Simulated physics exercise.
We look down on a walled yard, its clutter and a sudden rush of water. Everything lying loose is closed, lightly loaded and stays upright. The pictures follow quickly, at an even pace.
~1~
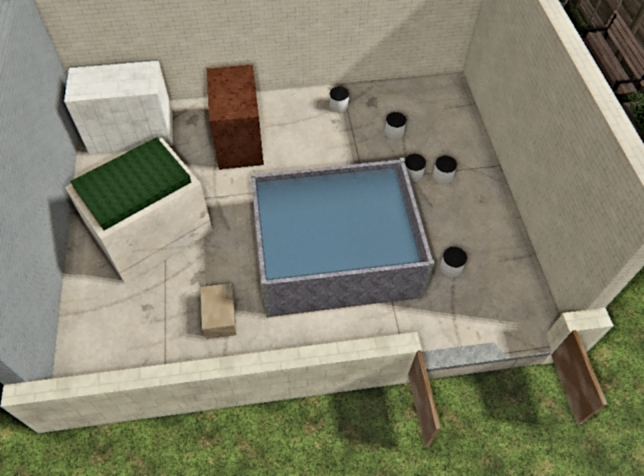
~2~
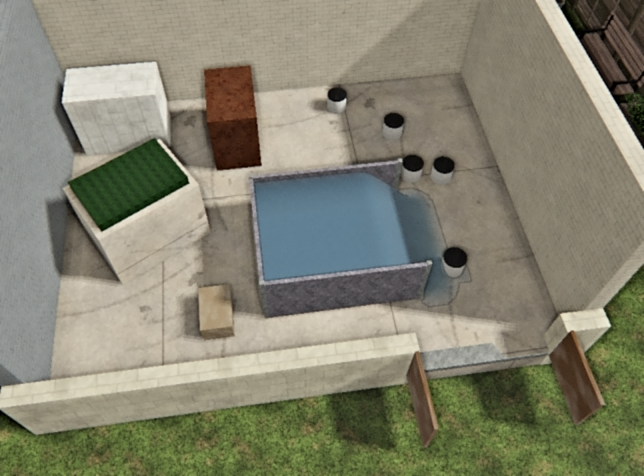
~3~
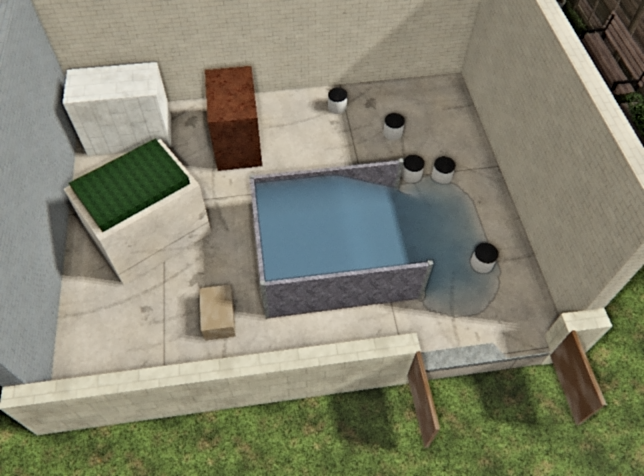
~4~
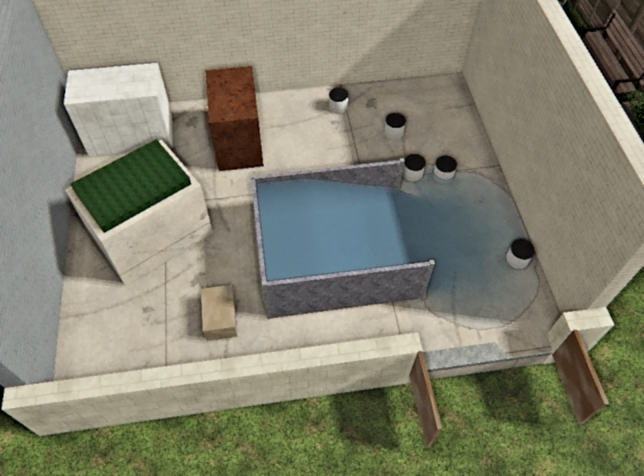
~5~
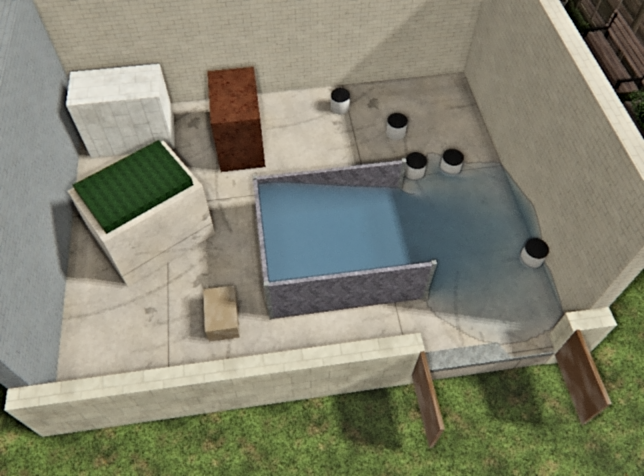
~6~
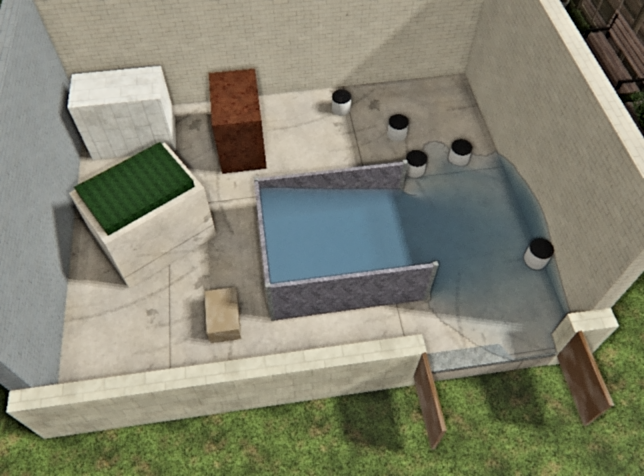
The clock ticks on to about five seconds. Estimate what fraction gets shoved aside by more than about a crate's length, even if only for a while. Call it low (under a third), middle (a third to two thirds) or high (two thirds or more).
High.
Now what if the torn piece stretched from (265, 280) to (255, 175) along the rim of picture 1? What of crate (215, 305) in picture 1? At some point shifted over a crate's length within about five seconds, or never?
My take: It got there.
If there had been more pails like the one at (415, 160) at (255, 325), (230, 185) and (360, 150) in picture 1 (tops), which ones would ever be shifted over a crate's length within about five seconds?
Per listing: Largely stays, largely stays, largely stays.
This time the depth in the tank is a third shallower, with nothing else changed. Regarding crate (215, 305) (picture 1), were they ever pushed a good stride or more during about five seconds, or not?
I reckon below that mark.
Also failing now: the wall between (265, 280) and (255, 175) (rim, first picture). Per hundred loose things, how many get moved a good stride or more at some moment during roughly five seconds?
That works out to about 30 per cent of them.
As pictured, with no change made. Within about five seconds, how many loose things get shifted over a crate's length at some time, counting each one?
That adds up to 5.
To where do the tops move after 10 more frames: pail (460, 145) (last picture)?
(414, 66).
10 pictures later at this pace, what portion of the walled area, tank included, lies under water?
Roughly 40 per cent.
A moment on, 2 of 7 are well off their spots; 1 afloat.
Next, 2 of 7 are well off their spots; 1 afloat.
Later, 5 of 7 are well off their spots; 0 afloat.
In the end, 5 of 7 are well off their spots, and 5 have been at some point; 2 afloat.
